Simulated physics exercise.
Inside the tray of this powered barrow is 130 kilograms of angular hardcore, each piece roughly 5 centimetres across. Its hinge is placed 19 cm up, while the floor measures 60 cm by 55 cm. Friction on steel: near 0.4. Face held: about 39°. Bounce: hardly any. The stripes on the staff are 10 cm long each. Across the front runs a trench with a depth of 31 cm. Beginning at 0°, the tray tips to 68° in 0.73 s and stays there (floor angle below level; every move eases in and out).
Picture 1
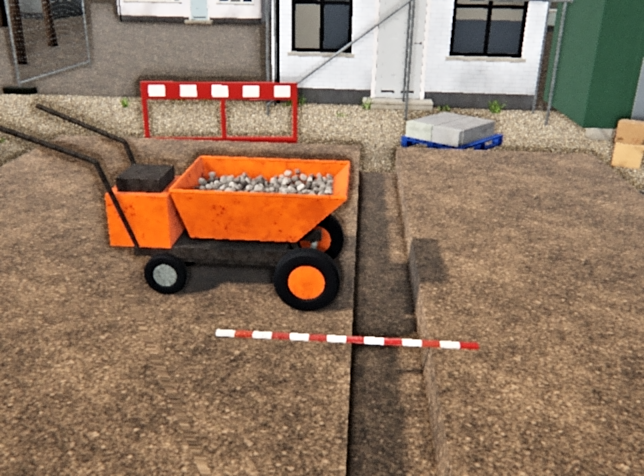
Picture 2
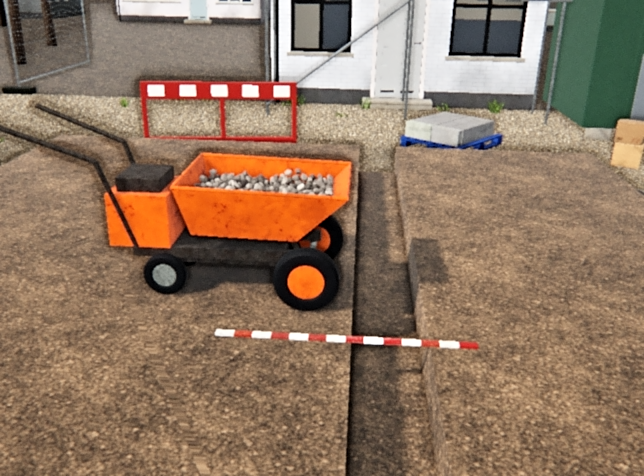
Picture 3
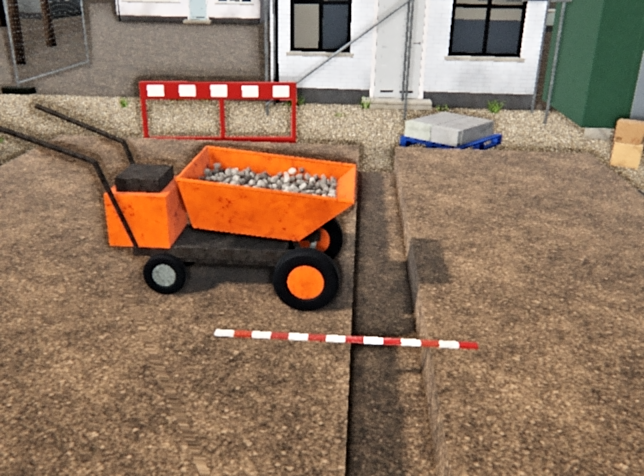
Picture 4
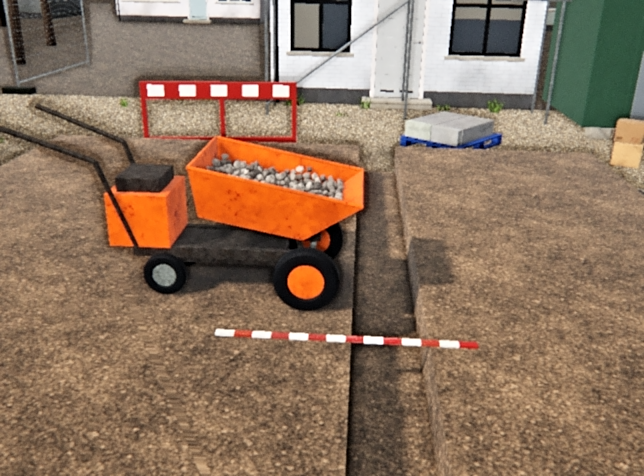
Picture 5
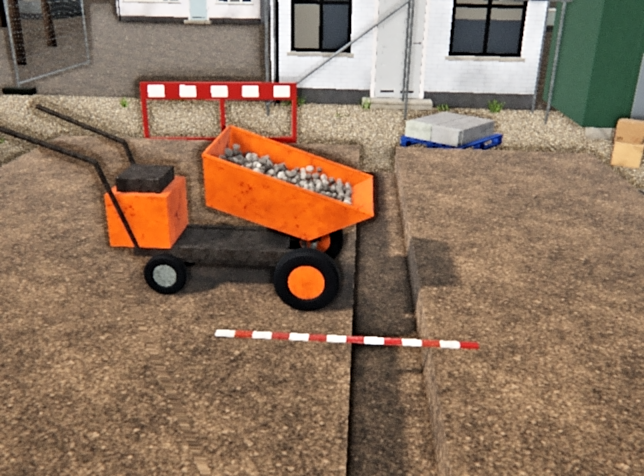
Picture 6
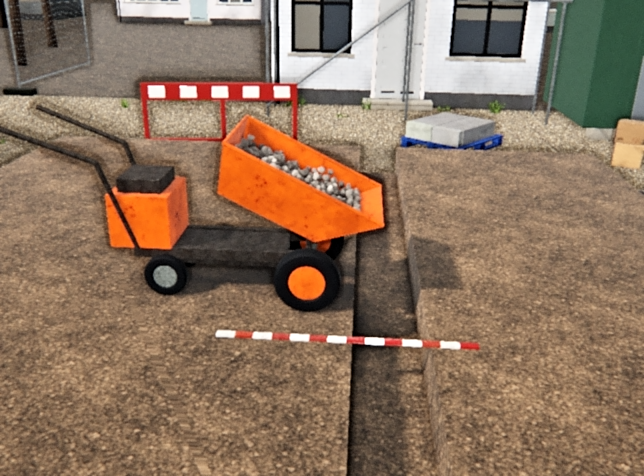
Orange dumper tray full of grey stones tilting steadily down to the right beside a narrow trench, its wheels staying still.
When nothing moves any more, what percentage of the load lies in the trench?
43 %.
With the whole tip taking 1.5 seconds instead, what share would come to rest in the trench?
It would come to roughly 60 per cent.
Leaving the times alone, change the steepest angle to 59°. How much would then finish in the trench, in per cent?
Around 25 per cent would finish in the trench.
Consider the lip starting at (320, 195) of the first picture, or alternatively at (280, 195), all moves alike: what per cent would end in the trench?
Roughly 75 percent for the first, and 100 percent for the second.
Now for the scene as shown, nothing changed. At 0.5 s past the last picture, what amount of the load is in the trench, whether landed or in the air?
Close to 5 per cent has got there by then.
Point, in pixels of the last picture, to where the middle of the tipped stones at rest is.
The resting stones are centred at roughly (435, 289).
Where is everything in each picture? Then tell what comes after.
The tray is at 0°, its lip at (346, 198); the top of the load is at (268, 179), in the first frame.
Lip at (348, 199), floor tilted 1°, highest stones at (255, 178), in the second frame.
Lip at (353, 202), floor tilted 5°, highest stones at (225, 175), in the third frame.
The tray is at 11°, its lip at (362, 207); the top of the load is at (230, 166), in the fourth frame.
Lip at (373, 215), floor tilted 18°, highest stones at (232, 155), in the fifth frame.
Lip at (383, 226), floor tilted 26°, highest stones at (245, 146), in the sixth frame.
Then, 0.2 s after the last picture the floor is at 58°, 100 % in the tray; the foremost stones are at (390, 252).
Then, 0.5 s after the last picture the floor is at 68°, 85 % in the tray, 6 % in the trench, 9 % past the trench; the foremost stones are at (444, 298).
Then, 0.9 s after the last picture the floor is at 68°, 28 % in the tray, 15 % in the trench, 57 % past the trench; the foremost stones are at (550, 302).
Then, 2.8 s after the last picture the floor is at 68°, 0 % in the tray, 43 % in the trench, 57 % past the trench; the foremost stones are at (628, 299).
